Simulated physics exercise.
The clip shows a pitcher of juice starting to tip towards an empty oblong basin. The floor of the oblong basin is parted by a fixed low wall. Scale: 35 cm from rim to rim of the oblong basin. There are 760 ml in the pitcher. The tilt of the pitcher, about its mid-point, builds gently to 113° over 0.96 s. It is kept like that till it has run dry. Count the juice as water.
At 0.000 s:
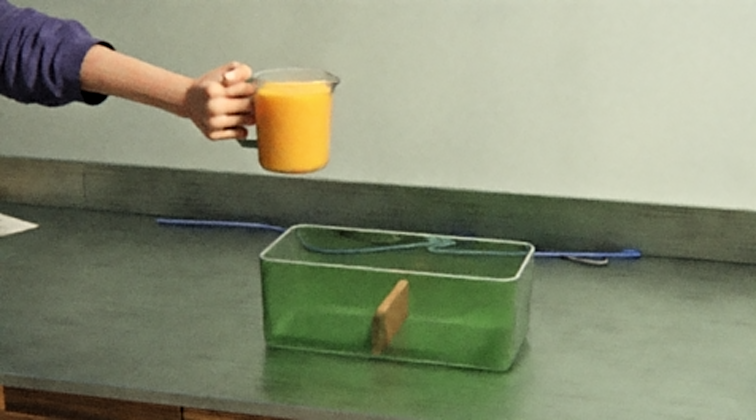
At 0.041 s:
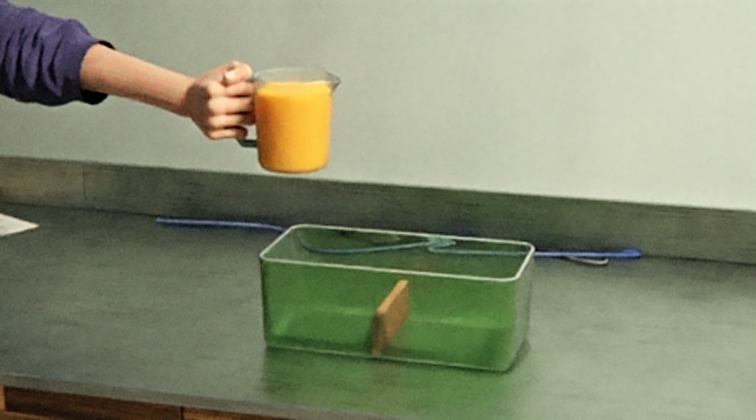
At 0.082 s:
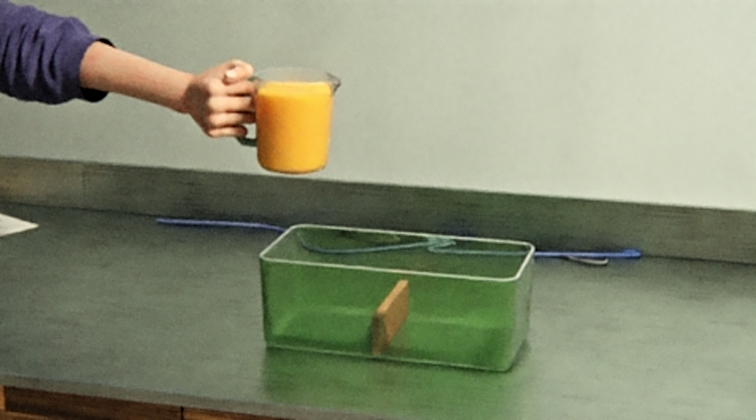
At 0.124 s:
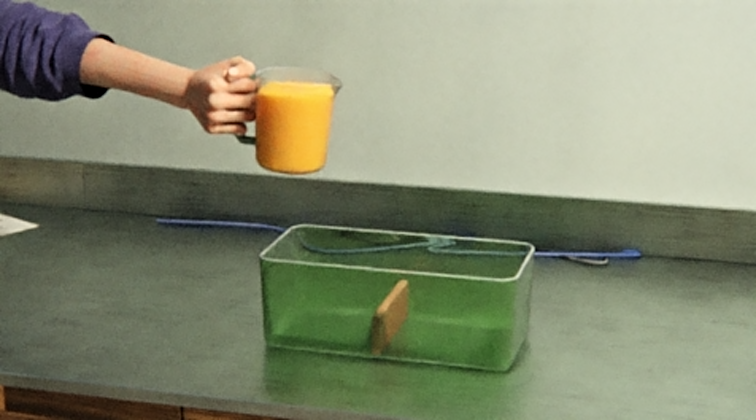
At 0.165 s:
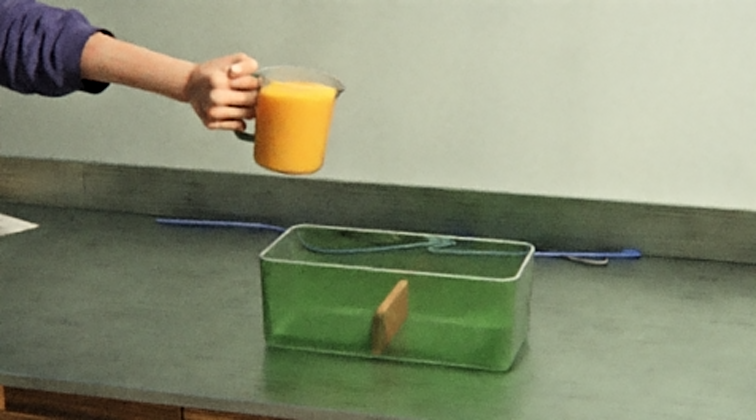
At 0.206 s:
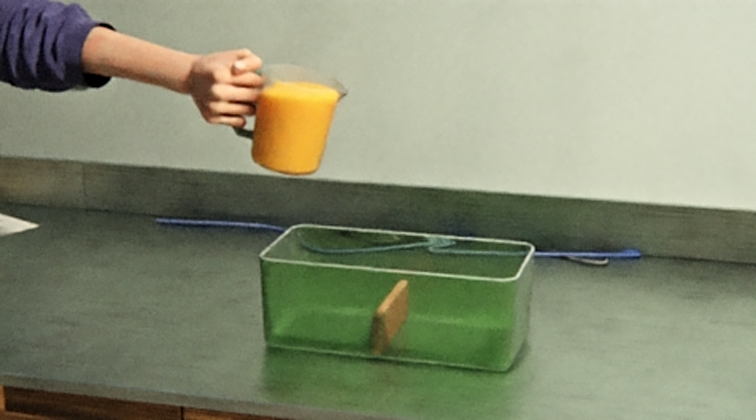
A hand holding a clear pitcher of orange juice above a green oblong basin on a counter, slowly tilting it slightly rightward.
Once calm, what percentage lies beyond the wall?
Roughly 63 per cent is past the wall.
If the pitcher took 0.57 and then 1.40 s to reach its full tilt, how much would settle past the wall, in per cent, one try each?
In turn about 45 and 70 per cent.
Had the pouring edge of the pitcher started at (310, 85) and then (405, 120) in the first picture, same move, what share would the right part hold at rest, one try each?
In turn about 5 and 100 per cent.
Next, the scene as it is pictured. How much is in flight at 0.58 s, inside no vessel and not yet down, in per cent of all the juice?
Some 22 per cent.
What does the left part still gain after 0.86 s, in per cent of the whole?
Some 28 per cent.
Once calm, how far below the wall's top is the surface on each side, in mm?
Some 44 mm on the left and 38 mm on the right.
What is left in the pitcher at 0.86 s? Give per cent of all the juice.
About 18 per cent.
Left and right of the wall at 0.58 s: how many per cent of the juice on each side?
Left about 0, right about 3.
After 0.58 s the tilt is 75° and 75 per cent is still to pour, 0 is left of the wall and 3 right of it.
After 0.86 s the tilt is 110° and 18 per cent is still to pour, 9 is left of the wall and 49 right of it.
After 1.15 s the tilt is 113° and 0 per cent is still to pour, 35 is left of the wall and 62 right of it.
After 1.46 s the tilt is 113° and 0 per cent is still to pour, 36 is left of the wall and 63 right of it.
In the end 36 per cent lies left of the wall, 63 right of it and 1 outside.
